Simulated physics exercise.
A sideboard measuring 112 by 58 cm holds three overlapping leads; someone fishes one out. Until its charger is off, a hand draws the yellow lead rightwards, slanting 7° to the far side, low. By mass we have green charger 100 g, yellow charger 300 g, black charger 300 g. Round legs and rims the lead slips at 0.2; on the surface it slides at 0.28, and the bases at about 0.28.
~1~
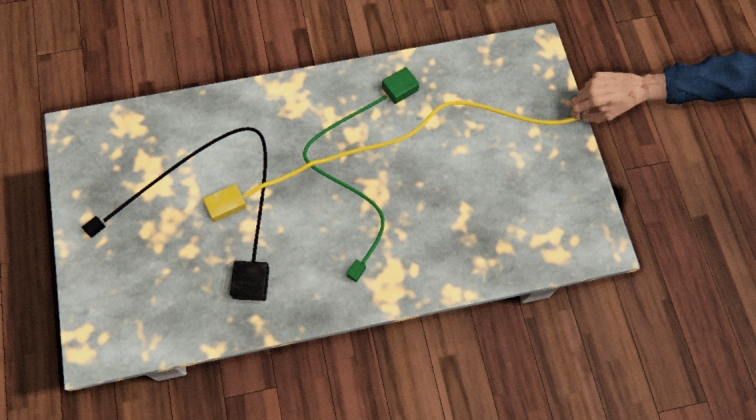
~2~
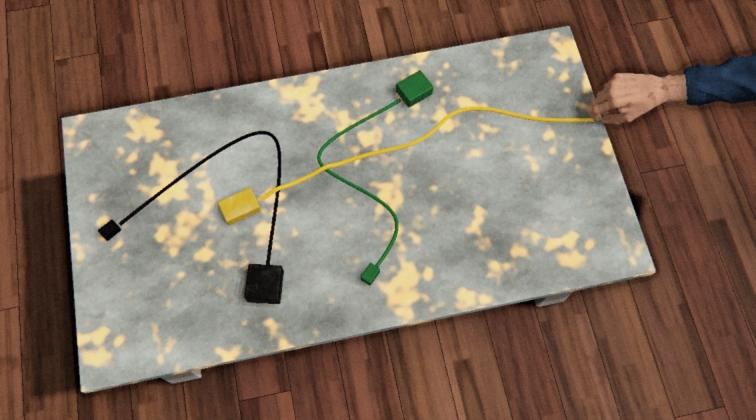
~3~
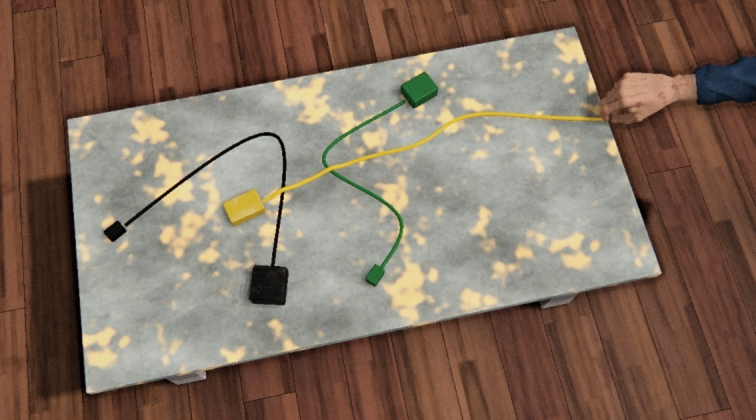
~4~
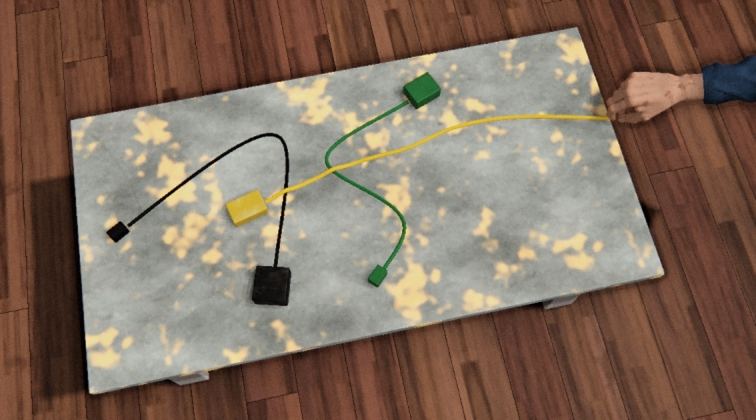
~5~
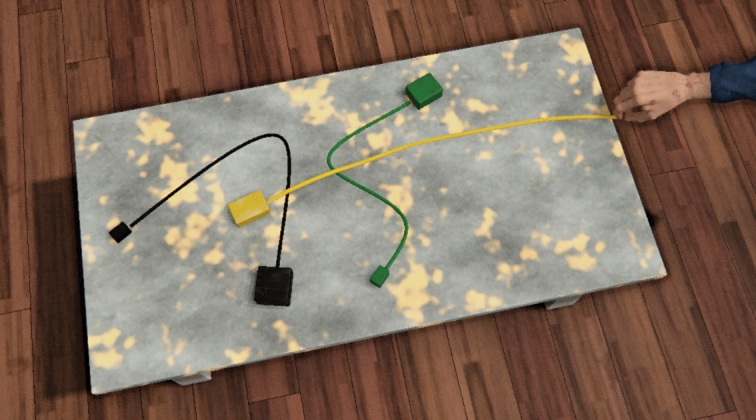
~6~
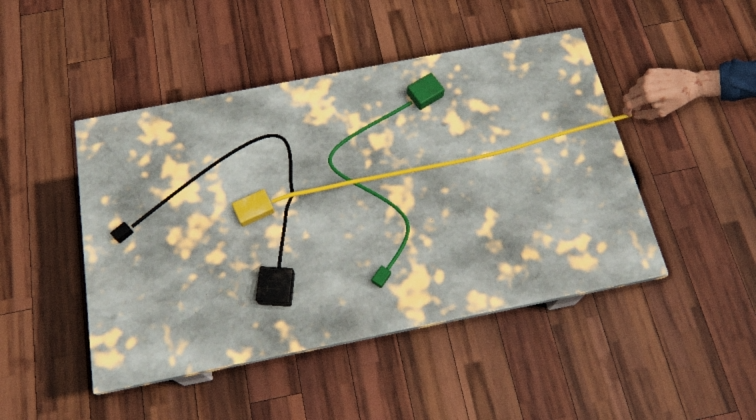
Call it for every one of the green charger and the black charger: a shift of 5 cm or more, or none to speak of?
My call: Green charger none to speak of; black charger none to speak of.
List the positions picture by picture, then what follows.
In the first frame, green charger (401, 82); black charger (249, 279); crossings (266, 183) yellow over black, (311, 163) yellow over green; yellow lead runs through (477, 105) (415, 131) (350, 152) (279, 180); grip (579, 118).
In the second frame, yellow lead runs through (429, 135) (293, 184); grip (599, 119).
In the third frame, yellow lead runs through (433, 135) (298, 185); grip (608, 119).
In the fourth frame, yellow lead runs through (436, 135) (301, 186); grip (615, 118).
In the fifth frame, yellow lead runs through (441, 138) (303, 184); grip (622, 117).
In the sixth frame, green charger (426, 88); black charger (274, 284); yellow lead runs through (530, 143) (456, 162) (388, 175) (310, 191); grip (631, 115).
Next, the yellow lead's tail end at (397, 174); yellow charger 26 cm off its start.
Then, the yellow lead's tail end at (518, 137); yellow charger 53 cm off its start, green plug 2 cm off its start.
After that, the yellow lead has left the top; yellow charger over the edge, green plug 2 cm off its start at (384, 267).
Later, the yellow lead has left the top; yellow charger over the edge, green plug 2 cm off its start.
At the end, the yellow lead has left the top; black charger 0 cm off its start at (274, 284), green charger 0 cm off its start at (426, 88), yellow charger over the edge, green plug 2 cm off its start at (384, 267).
